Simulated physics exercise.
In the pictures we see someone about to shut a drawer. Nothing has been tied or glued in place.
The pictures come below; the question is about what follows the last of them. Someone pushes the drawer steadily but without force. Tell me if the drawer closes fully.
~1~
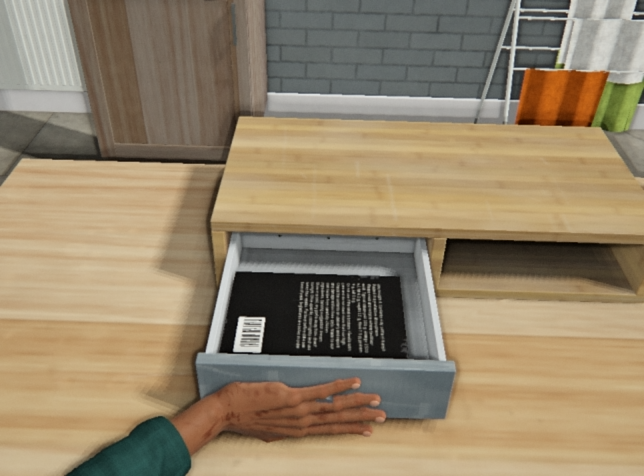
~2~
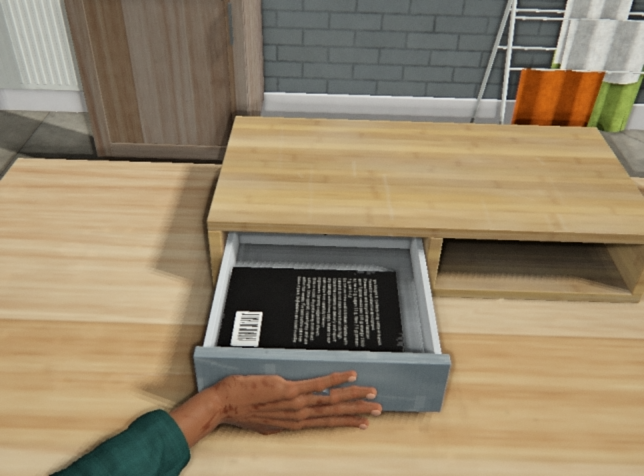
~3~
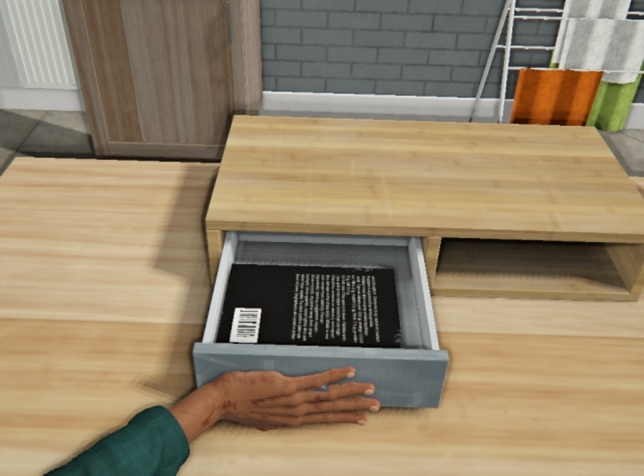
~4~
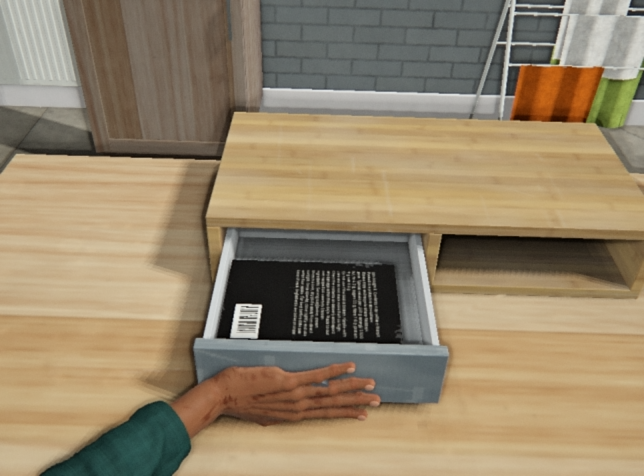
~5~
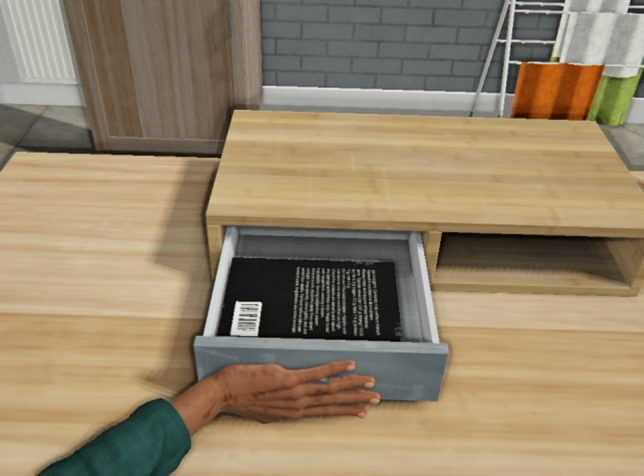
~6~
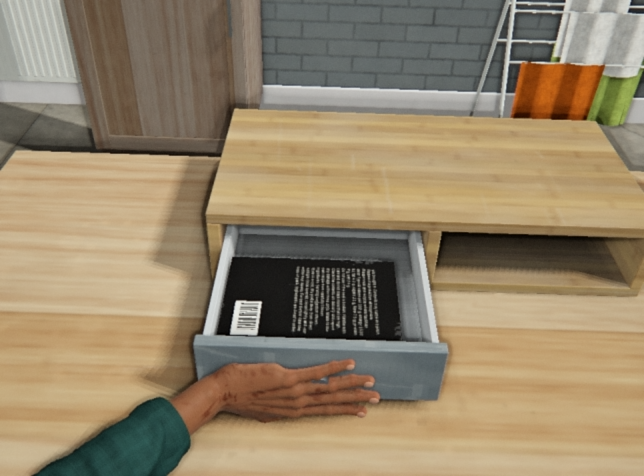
The drawer ends up fully in.
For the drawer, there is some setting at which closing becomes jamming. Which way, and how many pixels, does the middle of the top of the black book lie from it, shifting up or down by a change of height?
Move it up by about 24 pixels.
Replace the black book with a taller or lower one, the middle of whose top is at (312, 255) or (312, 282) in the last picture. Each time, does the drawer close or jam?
Try one: Held open; try two: Fully closed.
Then, 0.40 s on from there, drawer starting in.
Then, 0.68 s on from there, drawer about half in.
Then, 0.88 s on from there, drawer nearly in.
In the end, the drawer closes.
